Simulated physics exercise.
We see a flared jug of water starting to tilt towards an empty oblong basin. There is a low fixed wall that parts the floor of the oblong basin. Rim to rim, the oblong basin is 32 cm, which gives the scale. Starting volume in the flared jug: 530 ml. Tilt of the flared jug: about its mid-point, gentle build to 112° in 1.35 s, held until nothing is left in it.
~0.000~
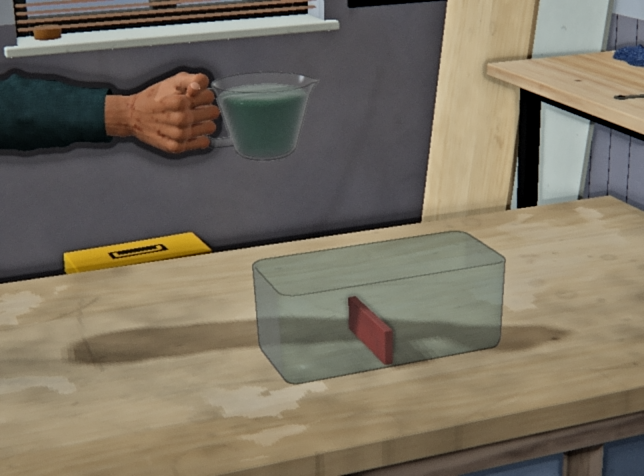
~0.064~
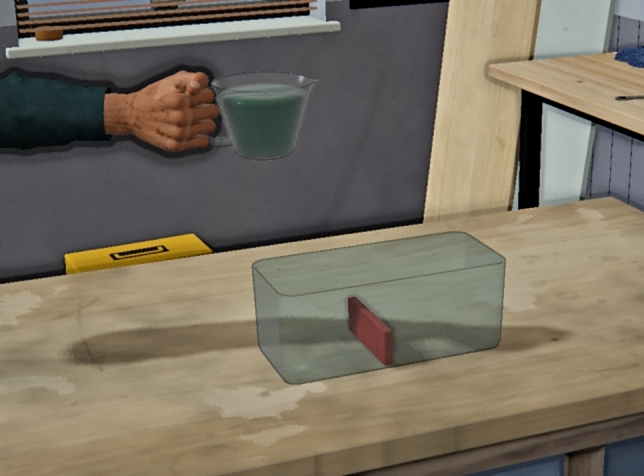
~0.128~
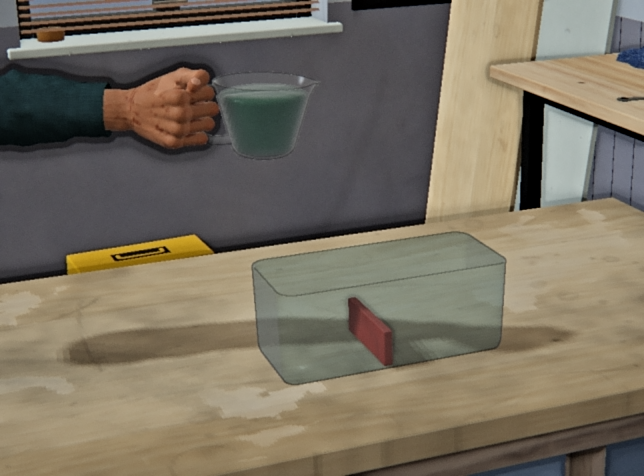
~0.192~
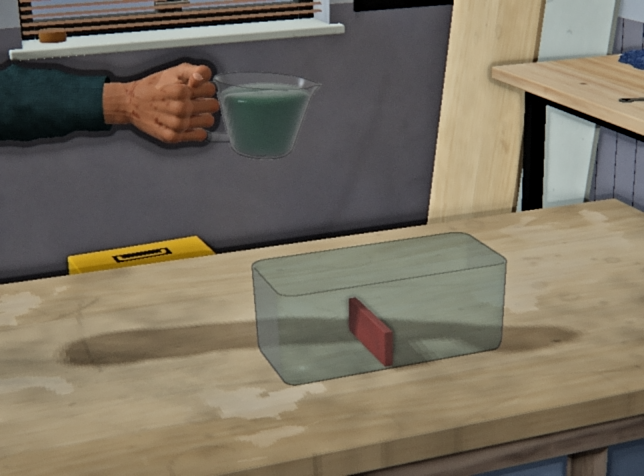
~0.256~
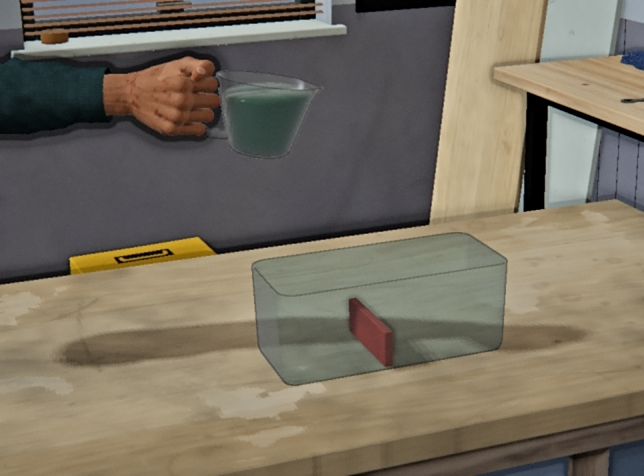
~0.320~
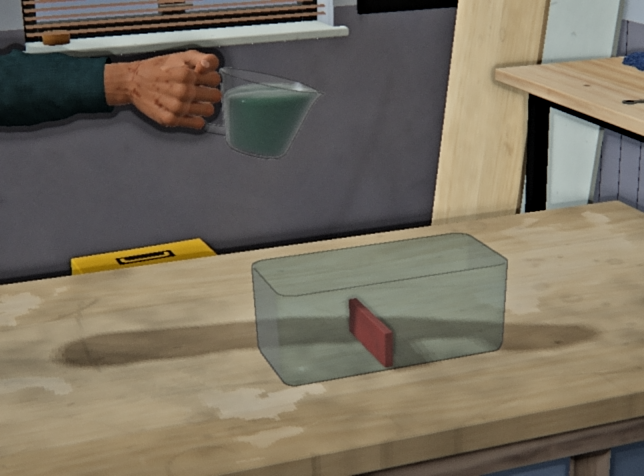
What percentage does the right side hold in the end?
About 70 per cent.
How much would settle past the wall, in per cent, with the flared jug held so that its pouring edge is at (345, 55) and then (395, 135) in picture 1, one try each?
First 90, then 95 per cent.
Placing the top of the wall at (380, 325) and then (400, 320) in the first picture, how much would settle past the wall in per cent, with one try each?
Try 1: 50 %; try 2: 15 %.
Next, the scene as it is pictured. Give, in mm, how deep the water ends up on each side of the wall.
Final reading - left some 8 mm, right some 16 mm.
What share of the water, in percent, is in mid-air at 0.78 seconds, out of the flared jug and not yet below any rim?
Some 34 % is the figure.
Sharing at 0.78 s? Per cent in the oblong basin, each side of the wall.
About 1 left, about 14 right.
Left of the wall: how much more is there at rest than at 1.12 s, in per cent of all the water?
It comes to about 12 per cent.
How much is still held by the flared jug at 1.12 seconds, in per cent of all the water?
3 %.
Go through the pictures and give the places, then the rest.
In the first frame, it leans 0°; its right rim is at (318, 78); the water meets the walls at (219, 97) and (305, 88); the oblong basin's rim runs from (265, 280) to (485, 246); the wall's top is at (370, 314).
In the second frame, it leans 1°; its right rim is at (318, 78); the water meets the walls at (219, 97) and (305, 88).
In the third frame, it leans 2°; its right rim is at (319, 80); the water meets the walls at (219, 95) and (305, 88).
In the fourth frame, it leans 5°; its right rim is at (321, 83); the water meets the walls at (220, 95) and (307, 88).
In the fifth frame, it leans 10°; its right rim is at (323, 86); the water meets the walls at (223, 95) and (311, 88).
In the sixth frame, it leans 15°; its right rim is at (324, 92); the water meets the walls at (225, 95) and (317, 88).
After 0.78 s the tilt is 69° and 50 per cent is still to pour, 1 is left of the wall and 15 right of it.
After 1.12 s the tilt is 104° and 3 per cent is still to pour, 17 is left of the wall and 69 right of it.
After 1.47 s the tilt is 112° and 0 per cent is still to pour, 29 is left of the wall and 70 right of it.
After 1.85 s the tilt is 112° and 0 per cent is still to pour, 29 is left of the wall and 70 right of it.
In the end 29 per cent lies left of the wall, 70 right of it and 1 outside.
